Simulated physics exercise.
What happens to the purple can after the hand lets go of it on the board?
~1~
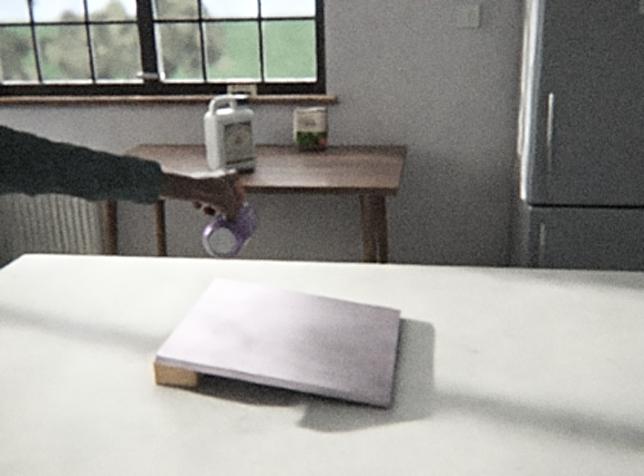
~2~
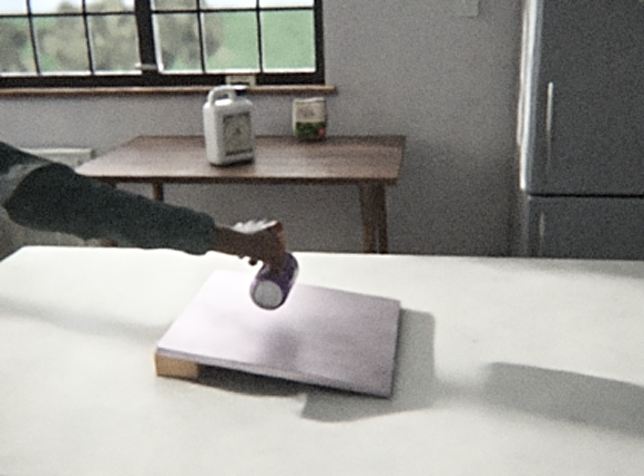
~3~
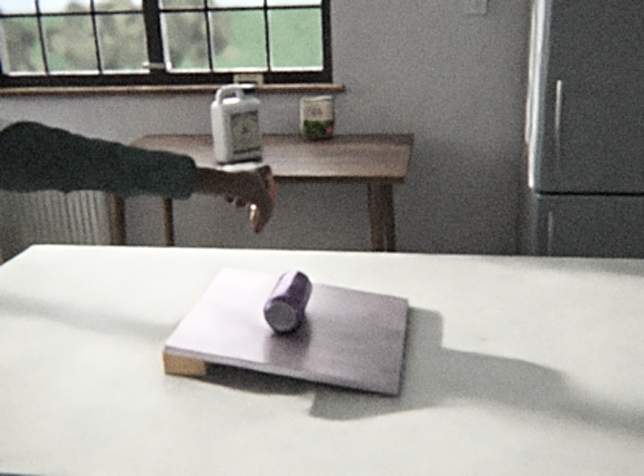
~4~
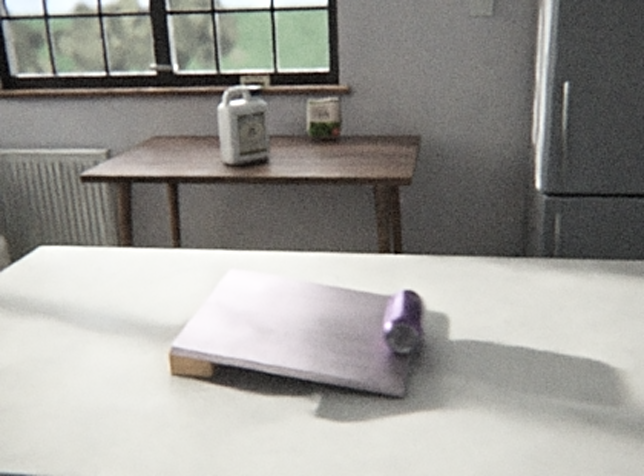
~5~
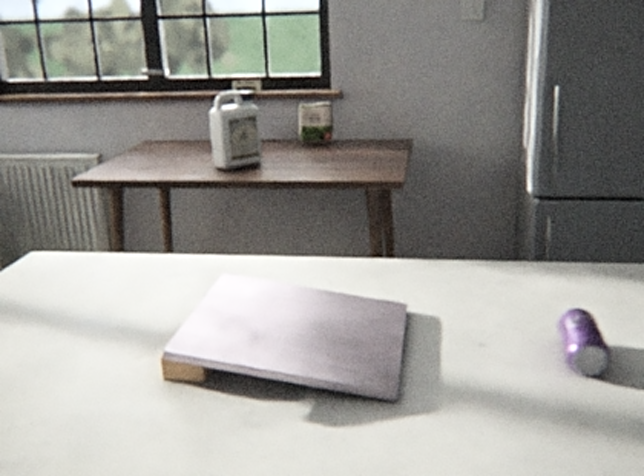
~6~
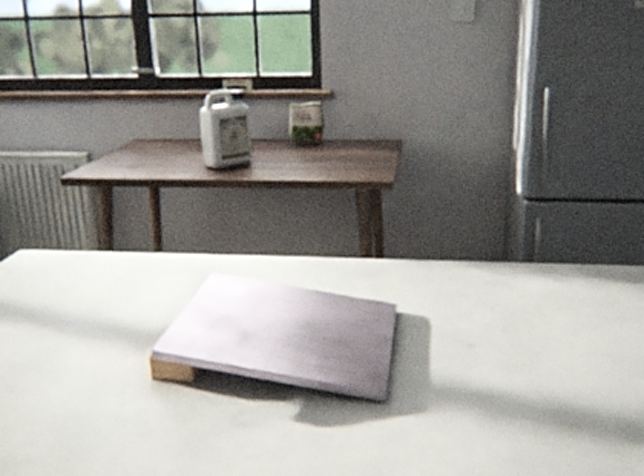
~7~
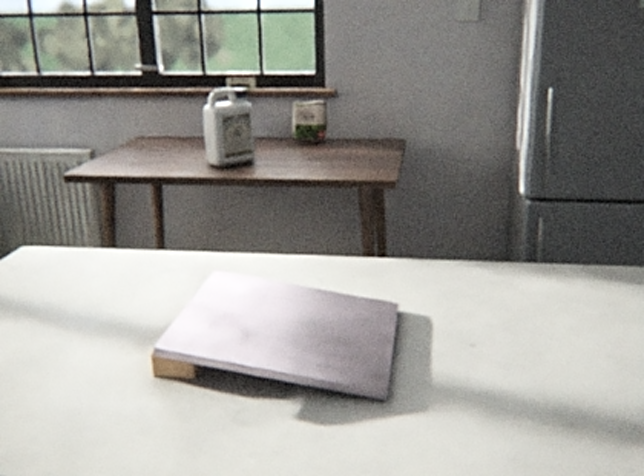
The purple can rolls down the board to the right, leaves it and carries on across the table until it is out of view.
